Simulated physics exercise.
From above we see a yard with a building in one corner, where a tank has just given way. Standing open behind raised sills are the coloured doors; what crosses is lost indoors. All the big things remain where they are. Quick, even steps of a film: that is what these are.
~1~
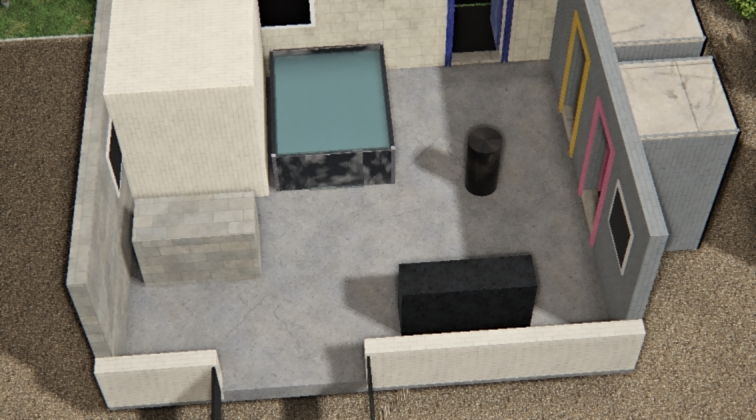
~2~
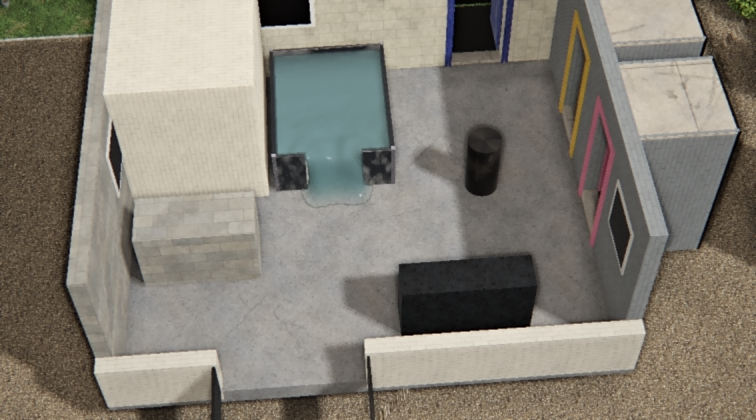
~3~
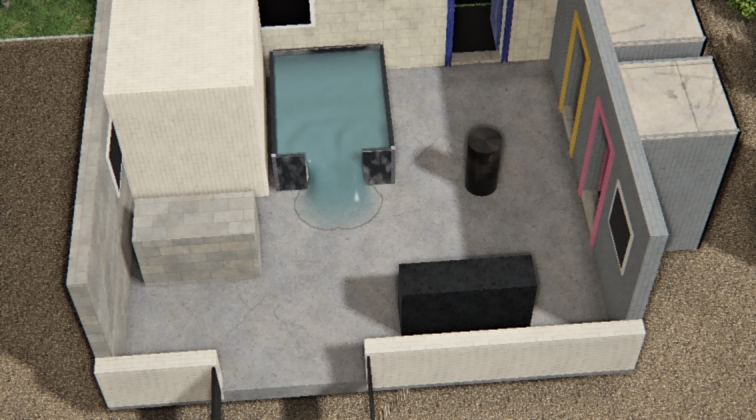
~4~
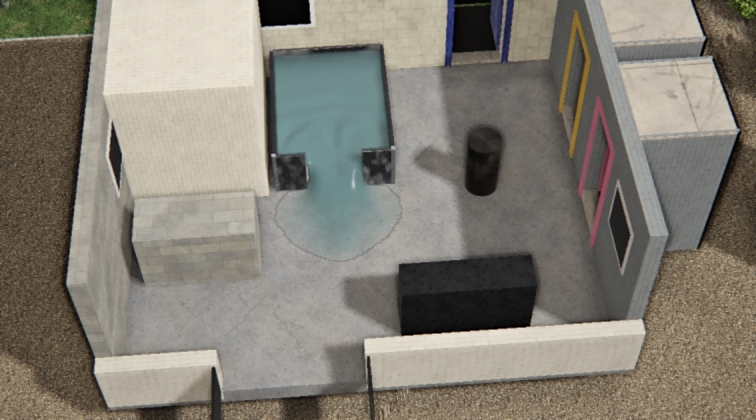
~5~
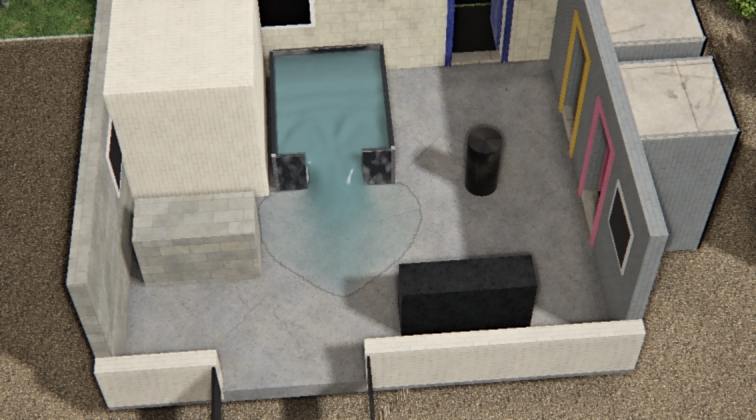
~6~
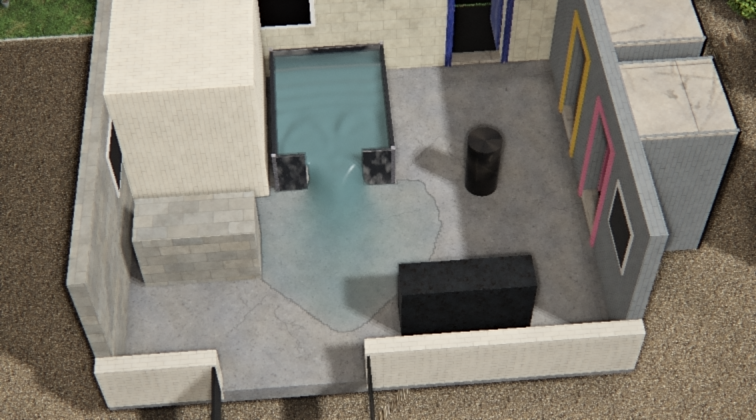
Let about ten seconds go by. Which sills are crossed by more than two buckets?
Result: The blue door is going to be at or under the line; the yellow door is going to be at or under the line; the pink door is going to be at or under the line.
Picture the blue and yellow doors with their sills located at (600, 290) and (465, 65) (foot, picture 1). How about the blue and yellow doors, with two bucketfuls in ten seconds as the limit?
As I read it, the blue door overshoots, and the yellow door falls short.
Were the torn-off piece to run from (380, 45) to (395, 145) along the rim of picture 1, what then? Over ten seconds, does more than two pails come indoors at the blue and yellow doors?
Result - blue door: Clears the line; yellow door: Clears the line.
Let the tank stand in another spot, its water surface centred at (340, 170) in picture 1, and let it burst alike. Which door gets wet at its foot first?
I'd go with the pink one.
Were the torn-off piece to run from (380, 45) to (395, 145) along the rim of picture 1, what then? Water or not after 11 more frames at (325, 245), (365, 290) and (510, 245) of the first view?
Listed order gives left alone; left alone; sopping.
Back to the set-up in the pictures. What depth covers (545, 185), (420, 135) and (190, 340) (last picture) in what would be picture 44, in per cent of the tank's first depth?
First spot roughly 8 %, second 0 %, third 4 %.
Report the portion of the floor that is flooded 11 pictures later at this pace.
Share estimate: About 45 per cent.
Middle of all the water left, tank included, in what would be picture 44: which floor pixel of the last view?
Around (384, 205).
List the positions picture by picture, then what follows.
The first frame shows still water in the open tank at (330, 101).
In the second frame, the front is at (367, 196), out from the gap at (335, 173).
In the third frame, water pours out at (335, 174) and has run to (321, 225).
In the fourth frame, the front is at (342, 257), out from the gap at (335, 175).
In the fifth frame, water pours out at (335, 174) and has run to (352, 289).
In the sixth frame, the front is at (339, 326), out from the gap at (335, 174).
A moment on, water covers 35 % of the floor; the blue door not reached, the yellow door not reached, the pink door not reached.
Next, water covers 45 % of the floor; the blue door not reached, the yellow door not reached, the pink door not reached.
Then, water covers 55 % of the floor; the blue door not reached, the yellow door not reached, the pink door wet at the sill, nothing in.
Later, water covers 80 % of the floor; the blue door wet at the sill, nothing in, the yellow door wet at the sill, nothing in, the pink door wet at the sill, nothing in.
In the end, water covers 95 % of the floor; the blue door under two buckets in, the yellow door wet at the sill, nothing in, the pink door wet at the sill, nothing in.
